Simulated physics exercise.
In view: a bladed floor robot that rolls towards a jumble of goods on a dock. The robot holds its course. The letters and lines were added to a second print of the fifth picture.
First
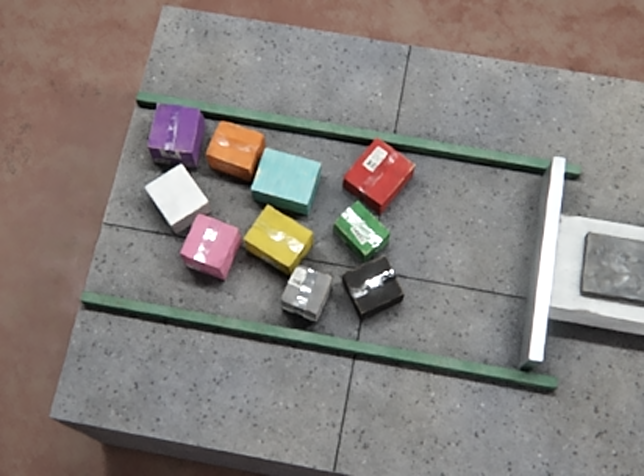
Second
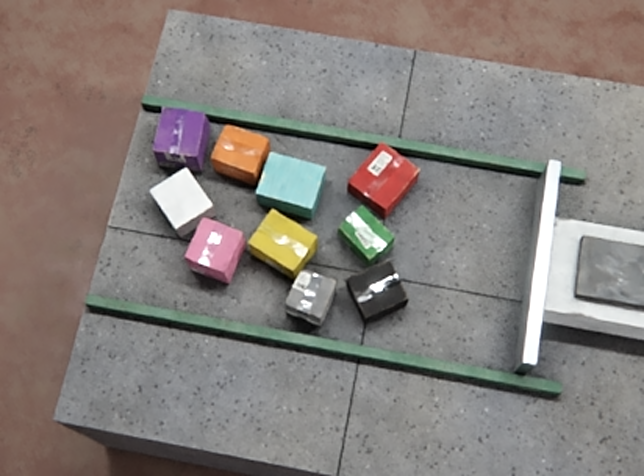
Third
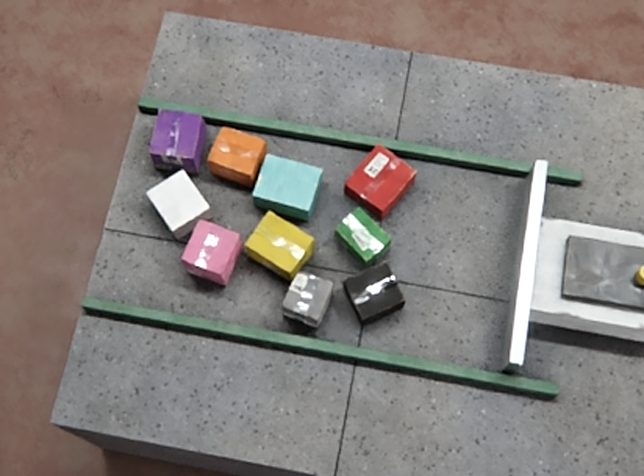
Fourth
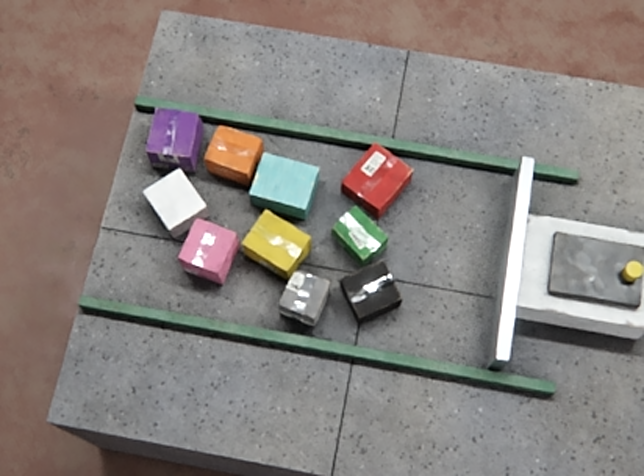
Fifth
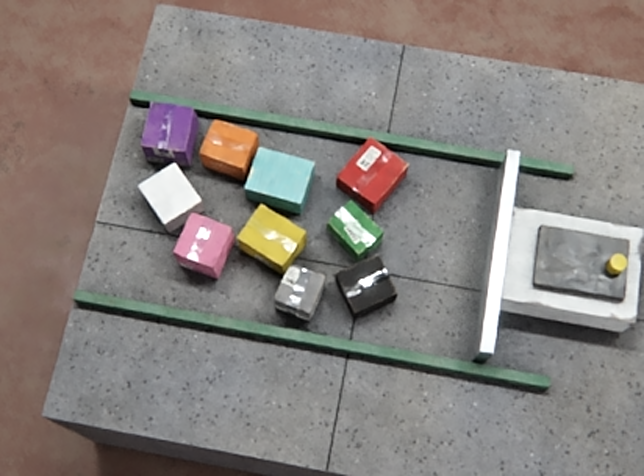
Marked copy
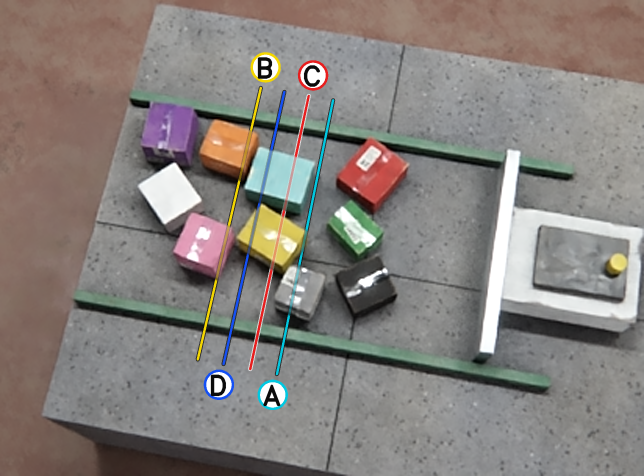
On a grey dock between two green rails, a flat-bladed floor robot rolled slowly left towards a jumble of ten colourful boxes, closing some of the gap while the boxes sat untouched.
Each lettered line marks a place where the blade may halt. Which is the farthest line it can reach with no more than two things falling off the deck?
It can go as far as B.
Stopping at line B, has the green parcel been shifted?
Yes.
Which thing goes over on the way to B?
The purple parcel goes over.
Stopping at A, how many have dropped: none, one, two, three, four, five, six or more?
In all, none.
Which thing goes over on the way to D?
It is the purple parcel.
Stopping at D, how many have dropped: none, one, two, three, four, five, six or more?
By then, one.
On the marked copy, A at (306, 231); B at (231, 217); C at (281, 226); D at (255, 222).
Taking B. A third of the way, robot (475, 243); black box (354, 283); purple parcel (171, 134).
Two thirds of the way, robot (378, 226); purple parcel (143, 130); white crate (167, 197).
When it is over, robot (303, 213); purple parcel over the edge; orange box (116, 133); one fallen.
As for the rest, A is within the limit but short; C is within the limit but short; D is within the limit but short.
